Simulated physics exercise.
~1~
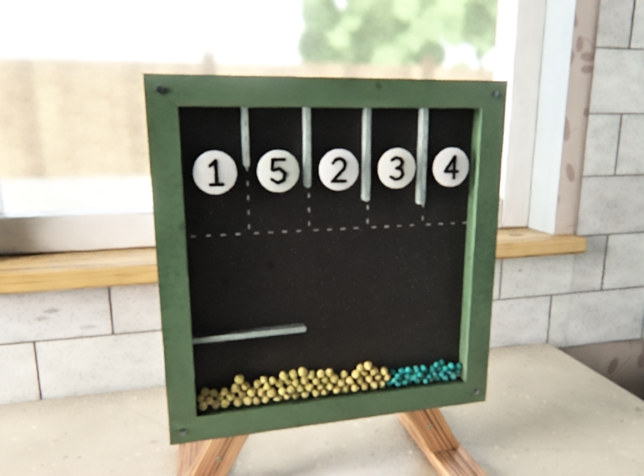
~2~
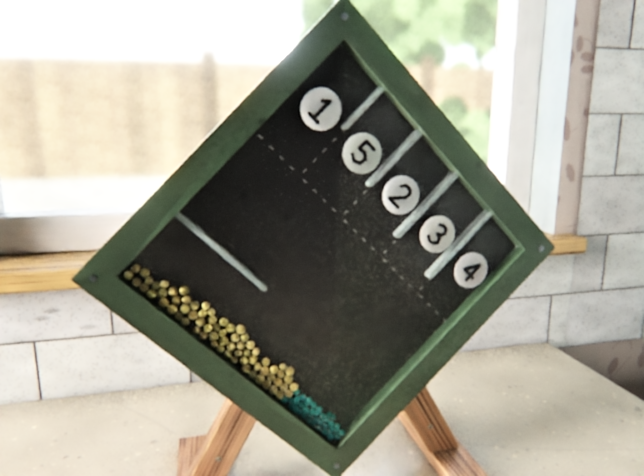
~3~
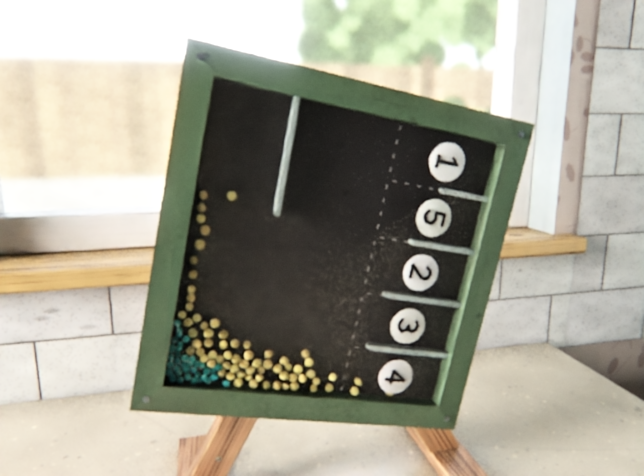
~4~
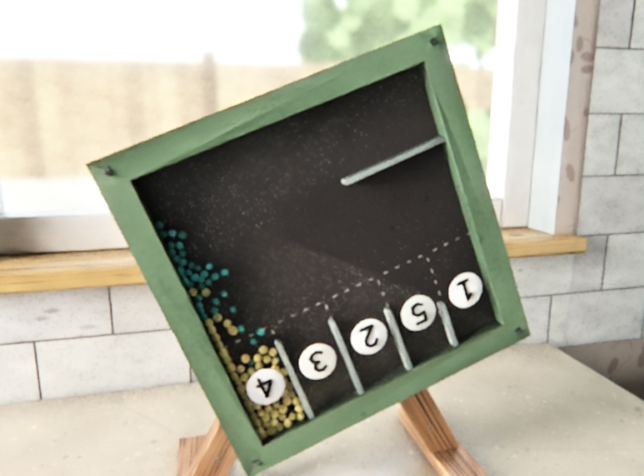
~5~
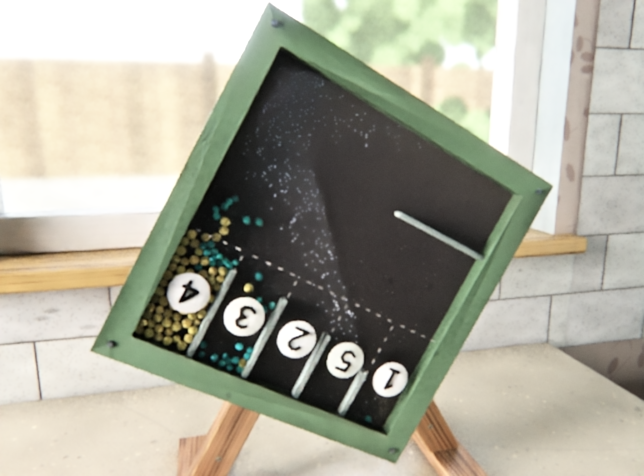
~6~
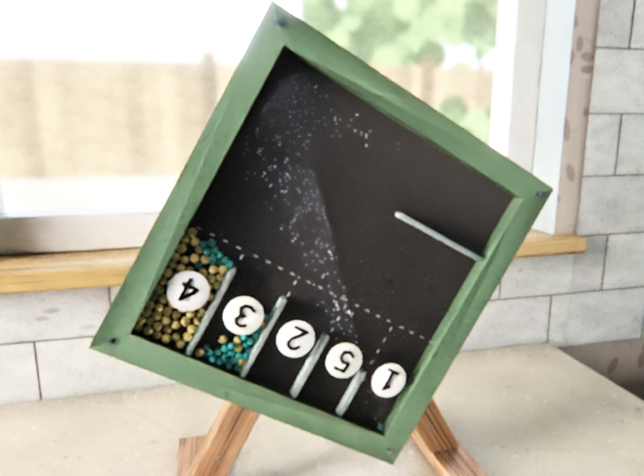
Green-framed box turning clockwise past upside down, yellow and turquoise beads sliding into pocket four, some spilling into pocket three, then settling.
